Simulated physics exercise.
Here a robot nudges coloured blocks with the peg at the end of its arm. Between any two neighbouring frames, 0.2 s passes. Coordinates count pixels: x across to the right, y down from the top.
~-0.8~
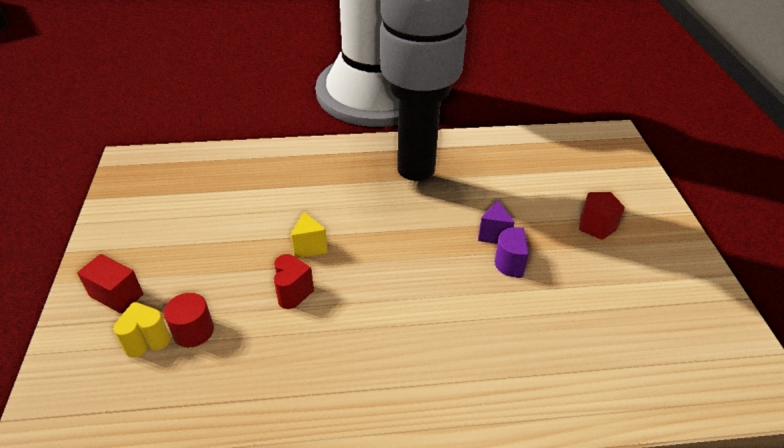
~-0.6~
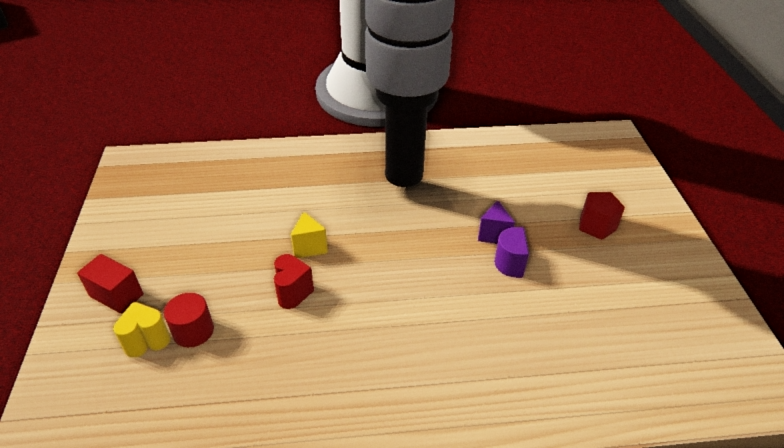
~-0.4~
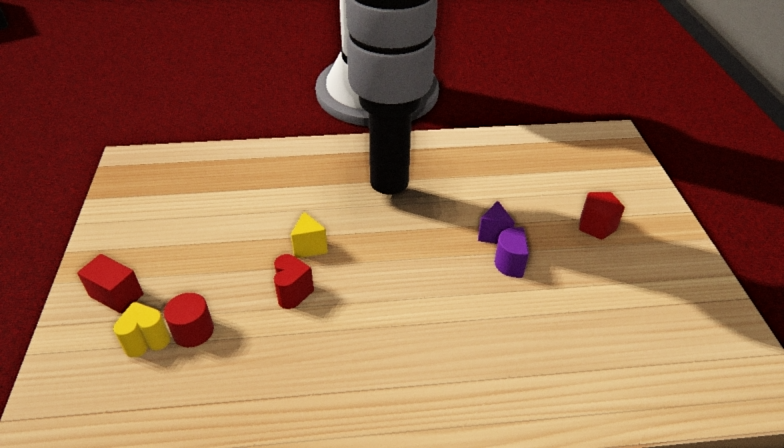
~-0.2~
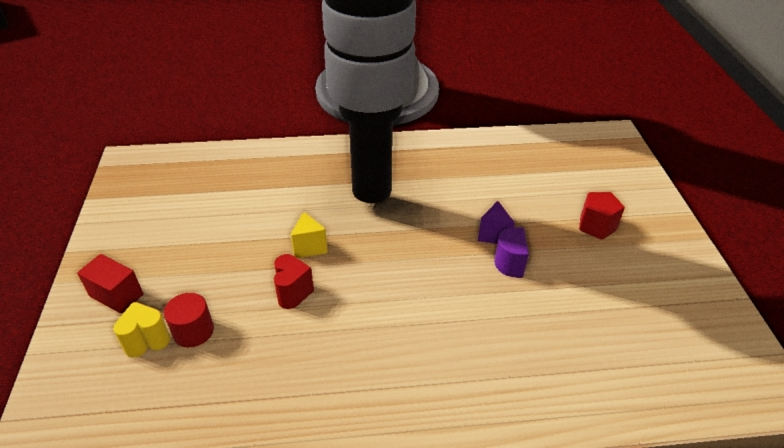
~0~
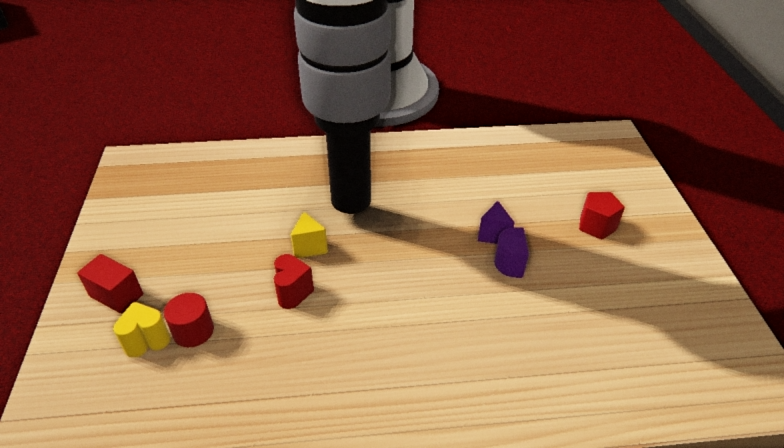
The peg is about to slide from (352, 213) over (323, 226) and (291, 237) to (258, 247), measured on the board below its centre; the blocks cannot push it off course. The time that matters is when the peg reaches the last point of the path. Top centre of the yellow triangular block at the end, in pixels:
At (289, 238).
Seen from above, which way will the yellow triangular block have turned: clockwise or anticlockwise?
Looking down: Anticlockwise.
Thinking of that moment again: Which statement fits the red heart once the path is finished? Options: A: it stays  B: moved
Letter A.
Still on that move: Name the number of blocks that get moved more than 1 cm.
That push would leave one block displaced by more than about 1 cm.
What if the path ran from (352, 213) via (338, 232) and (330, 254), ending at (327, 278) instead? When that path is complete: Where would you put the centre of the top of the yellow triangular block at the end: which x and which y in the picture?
At the end it should sit near (293, 238).
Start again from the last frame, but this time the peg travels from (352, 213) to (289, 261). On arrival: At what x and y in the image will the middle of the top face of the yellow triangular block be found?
My prediction: (263, 259).
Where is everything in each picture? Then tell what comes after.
In the first frame, peg tip at (416, 170); block tops, red heart at (289, 269); yellow triangular block at (307, 225).
In the second frame, peg at (404, 175); blocks unchanged.
In the third frame, peg at (389, 182); blocks unchanged.
In the fourth frame, peg at (372, 191); blocks unchanged.
In the fifth frame, peg at (351, 201); red heart at (289, 269); yellow triangular block at (307, 225).
The first path, step by step. One third of the way, peg at (320, 214); nothing pushed yet.
Two thirds of the way, peg at (288, 224); yellow triangular block at (291, 238), turned 80° anticlockwise.
At the end, peg at (255, 234); red heart in place; yellow triangular block at (289, 238), turned 85° anticlockwise.
